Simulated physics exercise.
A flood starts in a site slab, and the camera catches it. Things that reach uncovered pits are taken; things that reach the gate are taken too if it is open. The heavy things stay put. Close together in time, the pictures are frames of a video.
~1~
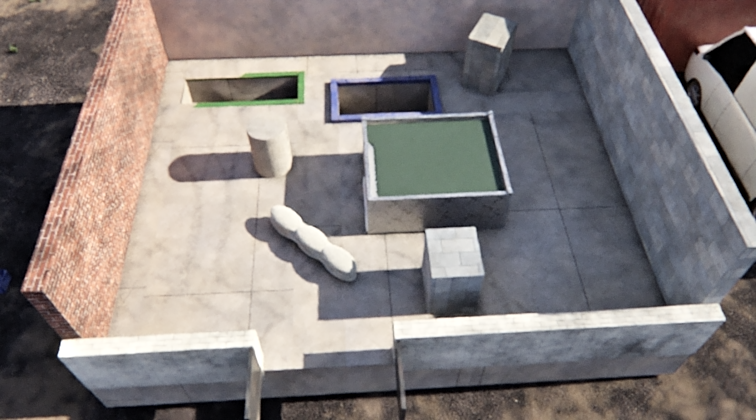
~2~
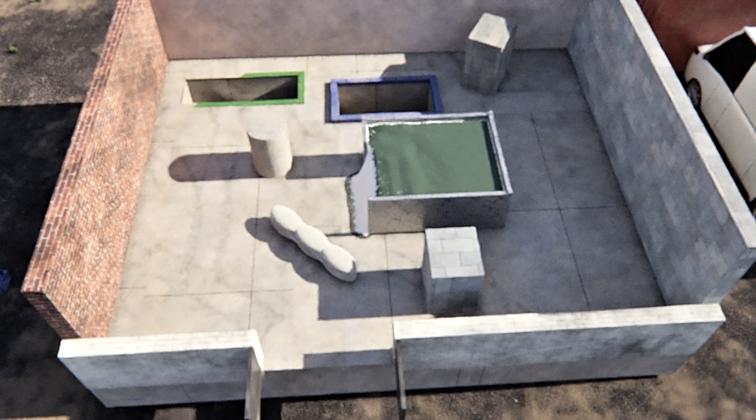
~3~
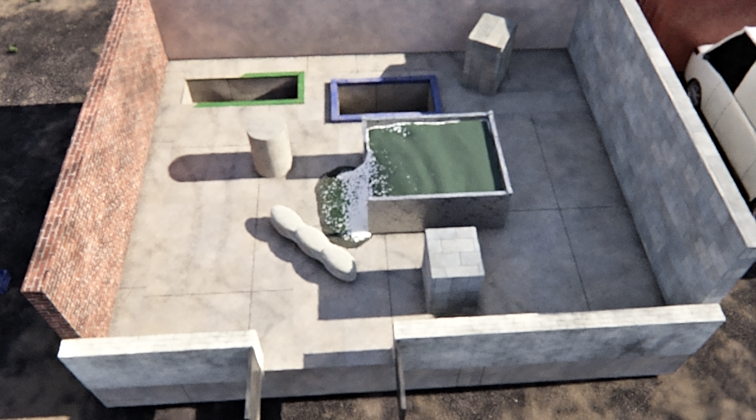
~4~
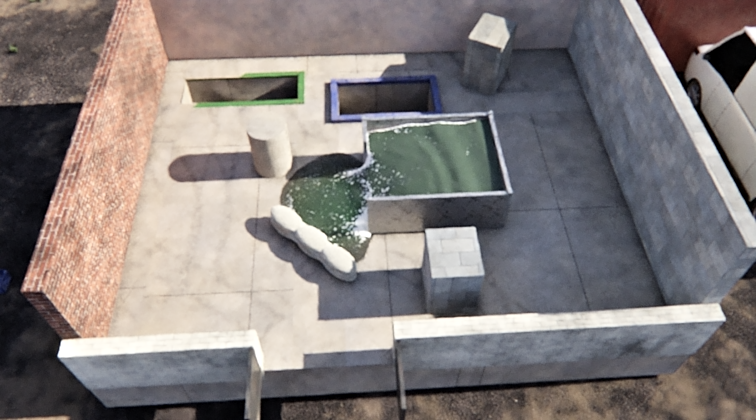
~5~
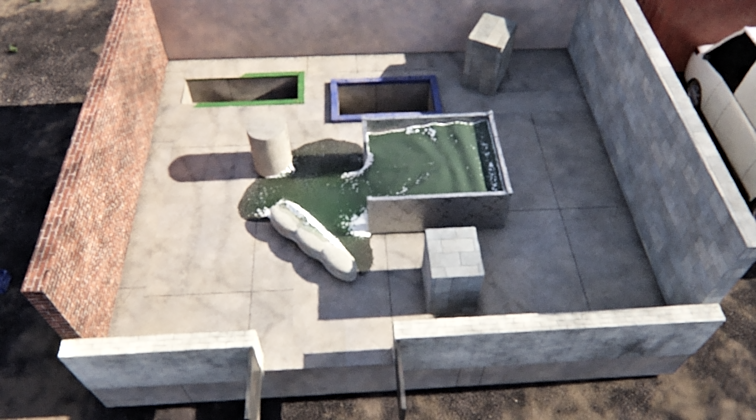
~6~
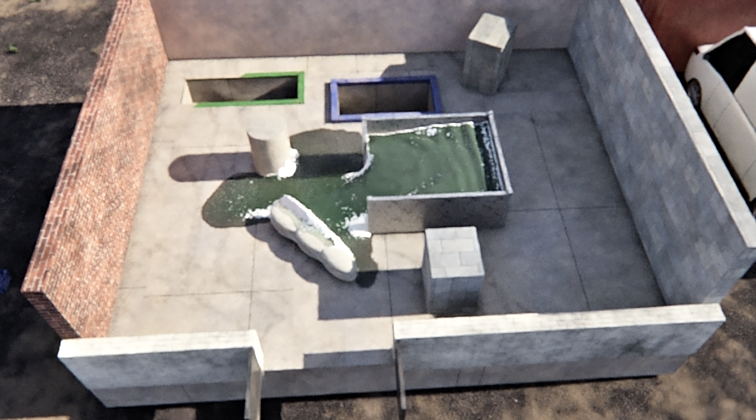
Green water pours from the tank's left side and spreads left around the pale lumpy barrier.
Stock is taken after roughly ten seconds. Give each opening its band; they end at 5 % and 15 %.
My prediction: The gate ends up with a share within five to fifteen per cent; the blue pit ends up with a share that stays below five per cent; the green pit ends up with a share topping fifteen per cent.
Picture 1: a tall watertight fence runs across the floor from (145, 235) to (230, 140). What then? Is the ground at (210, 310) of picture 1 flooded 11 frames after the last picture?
Submerged.
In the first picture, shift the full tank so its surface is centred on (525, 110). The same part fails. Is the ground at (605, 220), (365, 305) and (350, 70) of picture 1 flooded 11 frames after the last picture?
One after the other: No water, under water, no water.
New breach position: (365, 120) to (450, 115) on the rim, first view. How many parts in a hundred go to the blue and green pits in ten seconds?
Blue: 45 percent; green: 8 percent.
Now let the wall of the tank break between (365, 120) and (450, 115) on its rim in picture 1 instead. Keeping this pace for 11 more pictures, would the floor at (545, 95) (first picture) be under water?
Check at the given point: Inundated.
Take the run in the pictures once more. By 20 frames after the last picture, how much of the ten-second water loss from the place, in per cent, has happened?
My figure is about 20 in a hundred.
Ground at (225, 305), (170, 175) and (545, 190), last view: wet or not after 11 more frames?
Taking them in the order given: Swamped, then swamped, then spared.
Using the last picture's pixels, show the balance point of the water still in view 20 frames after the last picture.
I'd point to (320, 203).
A moment on, water covers 20 % of the floor; the gate 0 %, the blue pit 0 %, the green pit 0 %.
Next, water covers 40 % of the floor; the gate 0 %, the blue pit 0 %, the green pit 1 %.
Then, water covers 55 % of the floor; the gate 1 %, the blue pit 0 %, the green pit 6 %.
Later, water covers 75 % of the floor; the gate 3 %, the blue pit 0 %, the green pit 17 %.
In the end, water covers 85 % of the floor; the gate 8 %, the blue pit 0 %, the green pit 25 %.
